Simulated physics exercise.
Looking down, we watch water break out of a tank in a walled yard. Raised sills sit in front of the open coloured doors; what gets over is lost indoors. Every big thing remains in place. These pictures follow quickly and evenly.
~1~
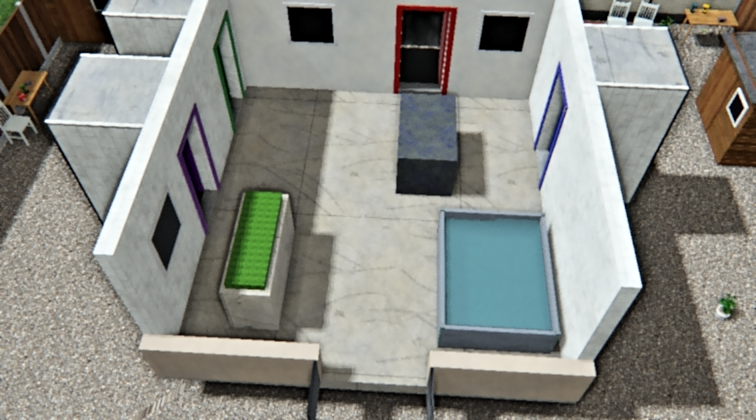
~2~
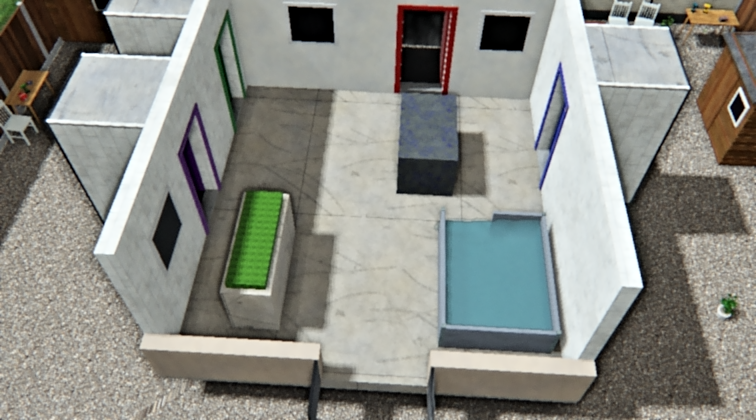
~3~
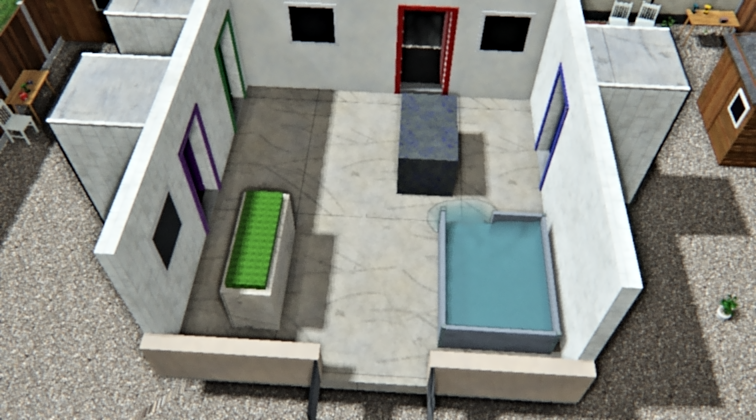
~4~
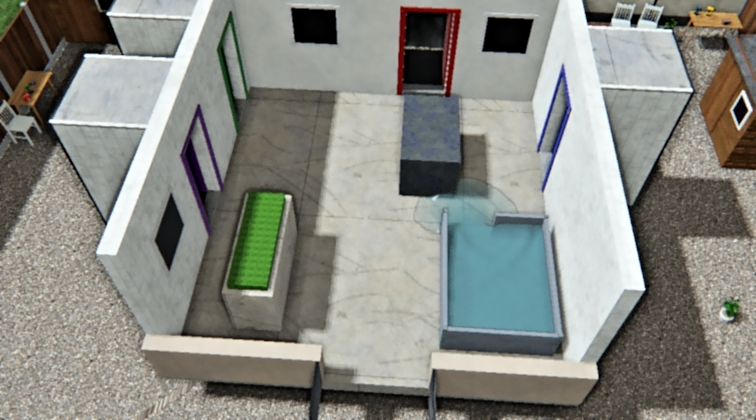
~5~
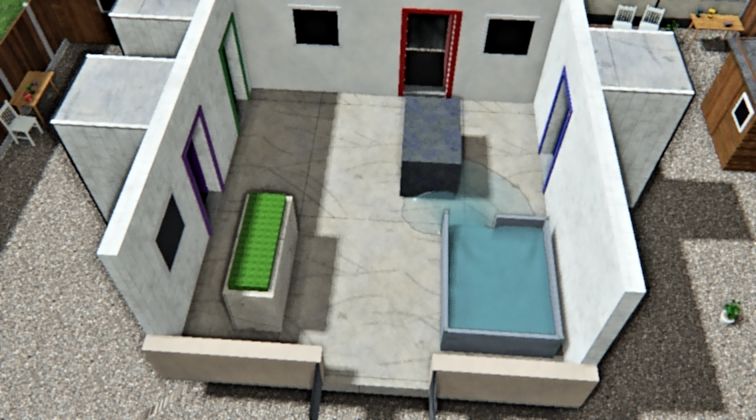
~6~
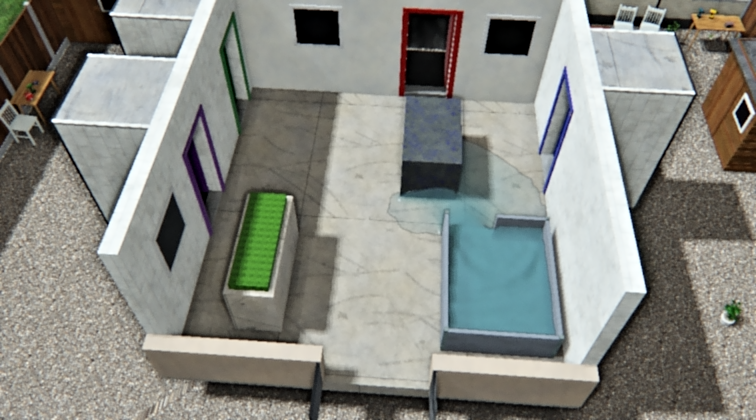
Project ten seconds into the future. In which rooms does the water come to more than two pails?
Behind the red door, two pails or fewer; behind the green door, more than two pails; behind the purple door, more than two pails; behind the blue door, more than two pails.
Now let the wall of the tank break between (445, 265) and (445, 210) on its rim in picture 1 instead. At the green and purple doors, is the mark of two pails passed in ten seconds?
Looks like the green door tops the limit but the purple door tops the limit.
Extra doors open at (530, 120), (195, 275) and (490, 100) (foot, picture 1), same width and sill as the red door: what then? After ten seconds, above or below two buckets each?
In order: Tops the limit, stays within it, tops the limit.
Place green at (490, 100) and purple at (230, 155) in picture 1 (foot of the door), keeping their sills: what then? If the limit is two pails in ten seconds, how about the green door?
The green one goes past it.
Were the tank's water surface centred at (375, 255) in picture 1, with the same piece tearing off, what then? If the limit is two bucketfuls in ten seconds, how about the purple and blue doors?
Purple: Within the limit; blue: Within the limit.
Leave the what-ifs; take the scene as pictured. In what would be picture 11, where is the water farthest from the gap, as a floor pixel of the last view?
The farthest wet spot is near (505, 105).
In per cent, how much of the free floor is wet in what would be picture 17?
Near 40 in a hundred.
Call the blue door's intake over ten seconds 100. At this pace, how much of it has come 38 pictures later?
Roughly 70 per cent.
A moment on, water covers 25 % of the floor; the red door not reached, the green door not reached, the purple door not reached, the blue door wet at the sill, nothing in.
Next, water covers 40 % of the floor; the red door wet at the sill, nothing in, the green door not reached, the purple door not reached, the blue door wet at the sill, nothing in.
Then, water covers 55 % of the floor; the red door wet at the sill, nothing in, the green door not reached, the purple door over two buckets in, the blue door under two buckets in.
Later, water covers 80 % of the floor; the red door under two buckets in, the green door under two buckets in, the purple door over two buckets in, the blue door over two buckets in.
In the end, water covers 90 % of the floor; the red door under two buckets in, the green door far over two buckets in, the purple door over two buckets in, the blue door over two buckets in.
